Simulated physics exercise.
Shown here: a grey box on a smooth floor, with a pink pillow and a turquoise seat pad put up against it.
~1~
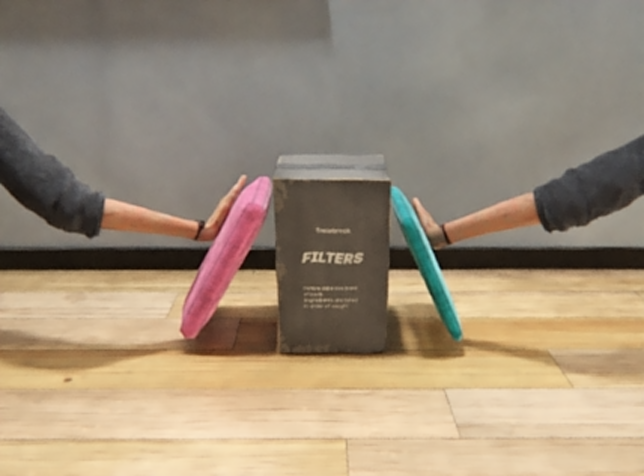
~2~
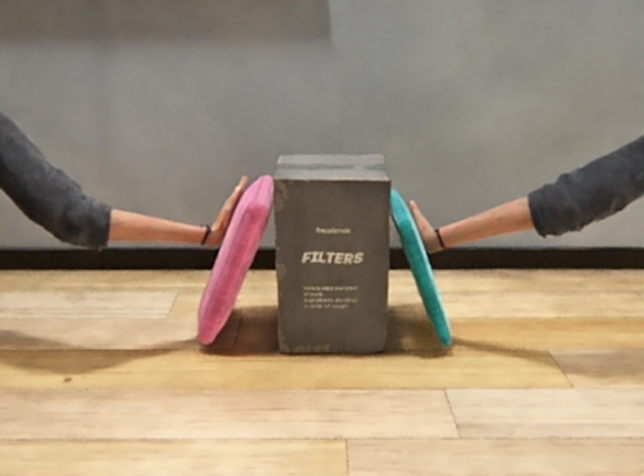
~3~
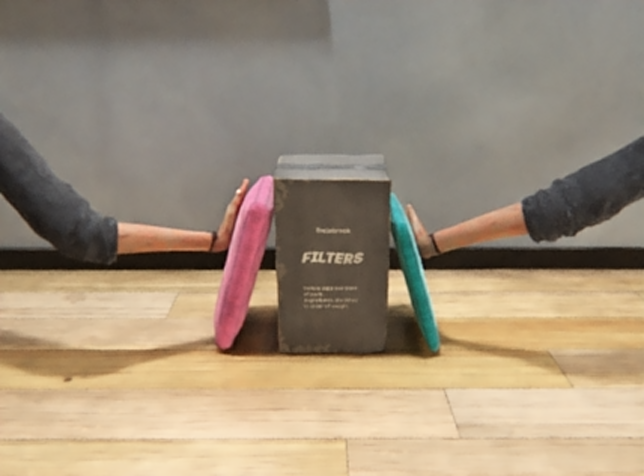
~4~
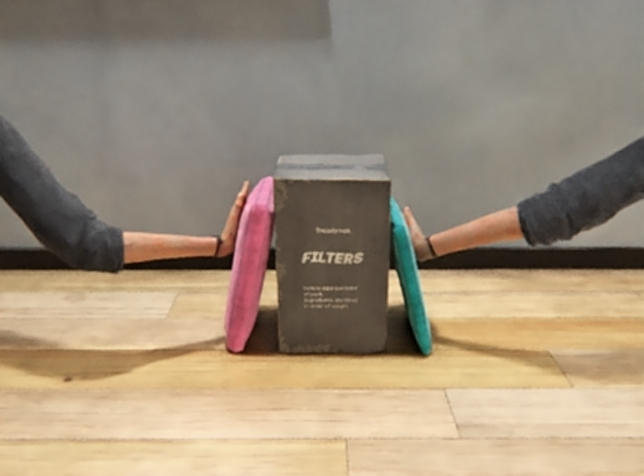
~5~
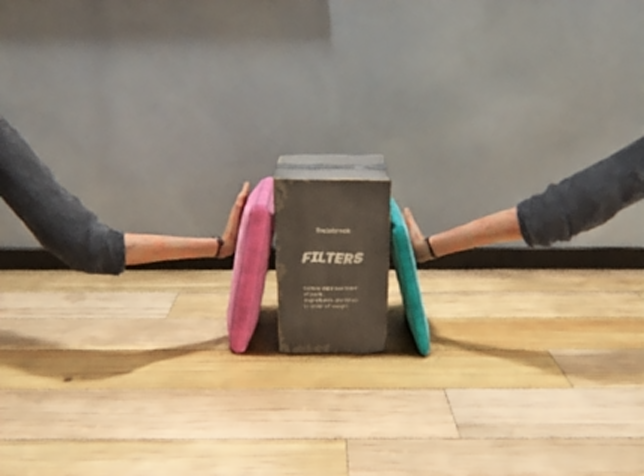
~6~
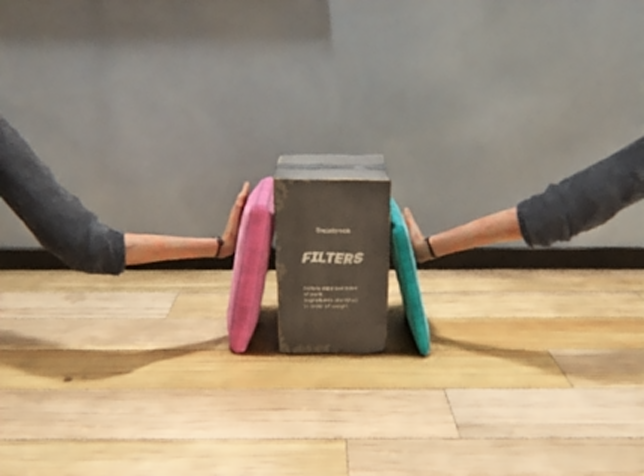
The footage shows two hands pressing a pink pillow and a turquoise seat pad against opposite sides of a grey box, their lower ends sliding inward until both lean nearly upright, then staying almost still.
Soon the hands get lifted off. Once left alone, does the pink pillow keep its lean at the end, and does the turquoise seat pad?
Result: The pink pillow keeps its lean; the turquoise seat pad keeps its lean.
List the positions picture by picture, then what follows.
In the first picture, pillow foot (187, 334), head (257, 208); seat pad foot (458, 337), head (407, 222).
In the second picture, pillow foot (205, 340); seat pad foot (446, 342).
In the third picture, pillow foot (223, 345); seat pad foot (434, 348).
In the fourth picture, pillow foot (235, 349); seat pad foot (426, 351).
In the fifth picture, pillow foot (238, 349); seat pad foot (425, 352).
In the sixth picture, pillow foot (238, 349), head (261, 208), almost upright; seat pad foot (425, 352), head (399, 230), almost upright.
Then, 0.28 s later than the last view, pillow against the side near (254, 264); seat pad against the side near (405, 271).
Finally, pillow against the side near (254, 263); seat pad against the side near (405, 271). The pink pillow keeps leaning and the turquoise seat pad holds its lean.
